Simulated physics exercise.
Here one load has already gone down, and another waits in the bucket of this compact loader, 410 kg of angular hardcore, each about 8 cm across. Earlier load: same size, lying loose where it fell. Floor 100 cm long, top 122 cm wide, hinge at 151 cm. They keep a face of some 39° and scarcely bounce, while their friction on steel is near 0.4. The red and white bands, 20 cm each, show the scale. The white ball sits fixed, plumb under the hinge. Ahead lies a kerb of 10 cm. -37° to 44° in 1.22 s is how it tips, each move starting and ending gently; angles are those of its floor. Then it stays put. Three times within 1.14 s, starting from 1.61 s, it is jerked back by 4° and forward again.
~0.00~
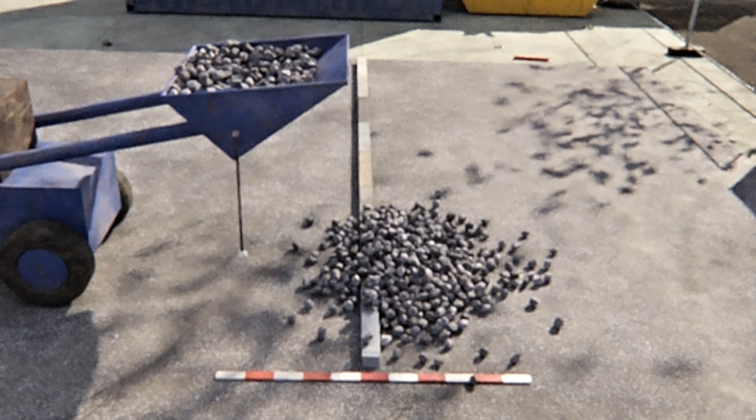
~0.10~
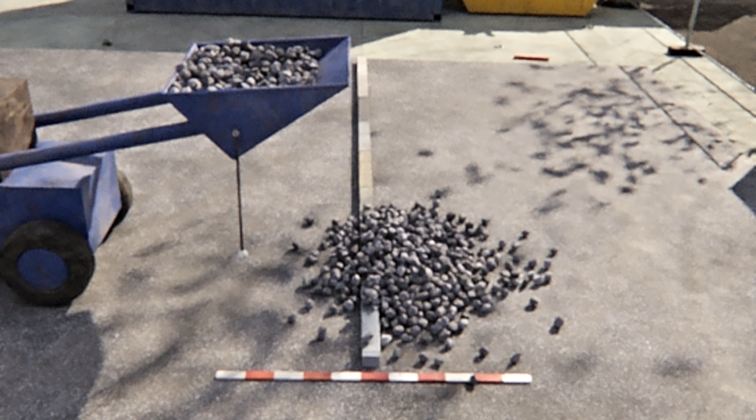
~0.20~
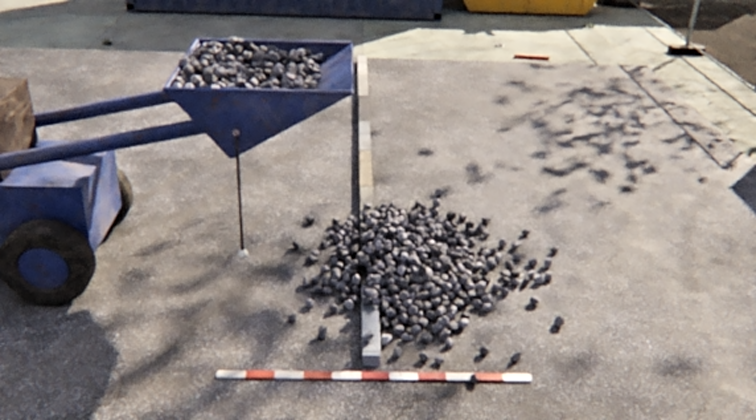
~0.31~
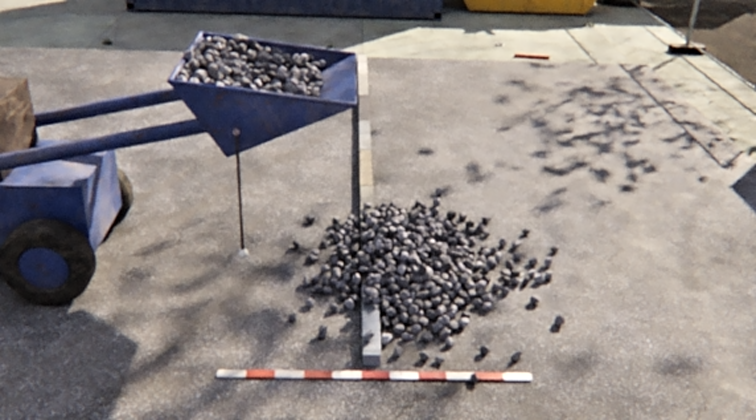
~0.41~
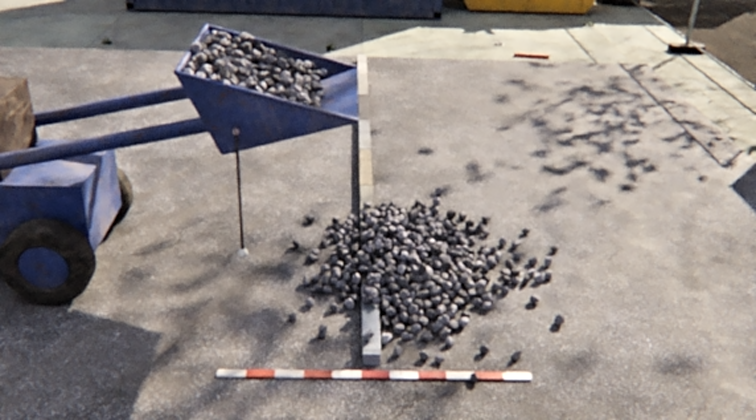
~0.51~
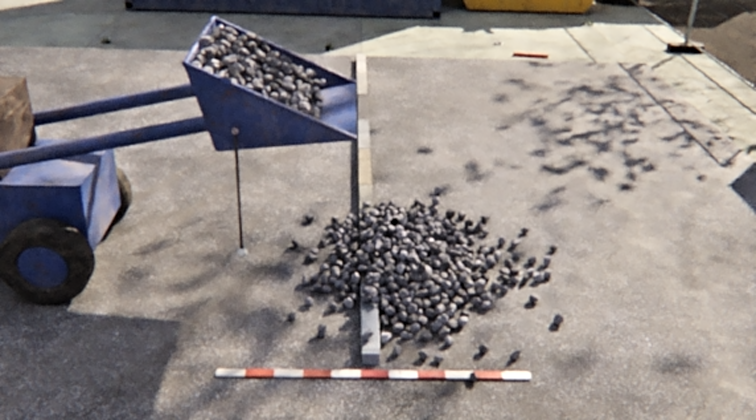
The clip opens on a blue loader at left, its bucket of dark stones raised near a heap of similar stones lying across a kerb. The bucket gradually tilts forward, its right lip lowering and rear edge rising, while the stones inside shift slightly and the heap below stays still.
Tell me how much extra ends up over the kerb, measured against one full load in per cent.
The extra comes to about 37 percent of a load.
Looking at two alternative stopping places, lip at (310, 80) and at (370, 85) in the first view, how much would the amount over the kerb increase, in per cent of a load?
Close to 5 per cent, followed by close to 60 per cent.
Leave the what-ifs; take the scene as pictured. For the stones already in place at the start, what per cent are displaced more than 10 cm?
Roughly 5 % of them.
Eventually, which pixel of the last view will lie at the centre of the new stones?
Their centre ends up near (360, 249).
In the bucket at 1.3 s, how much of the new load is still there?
Some 65 %, roughly, is held.
After 0.9 s the floor is at 32°; in per cent of one load, 100 in the bucket, 17 on this side of the kerb, 83 over the kerb; the foremost stones are at (541, 267).
After 1.3 s the floor is at 44°; in per cent of one load, 63 in the bucket, 53 on this side of the kerb, 83 over the kerb; the foremost stones are at (541, 267).
After 3.2 s the floor is at 44°; in per cent of one load, 0 in the bucket, 80 on this side of the kerb, 120 over the kerb; the foremost stones are at (541, 267).
After 5.9 s the floor is at 44°; in per cent of one load, 0 in the bucket, 80 on this side of the kerb, 120 over the kerb; the foremost stones are at (541, 267). Net gain over the kerb, 37.
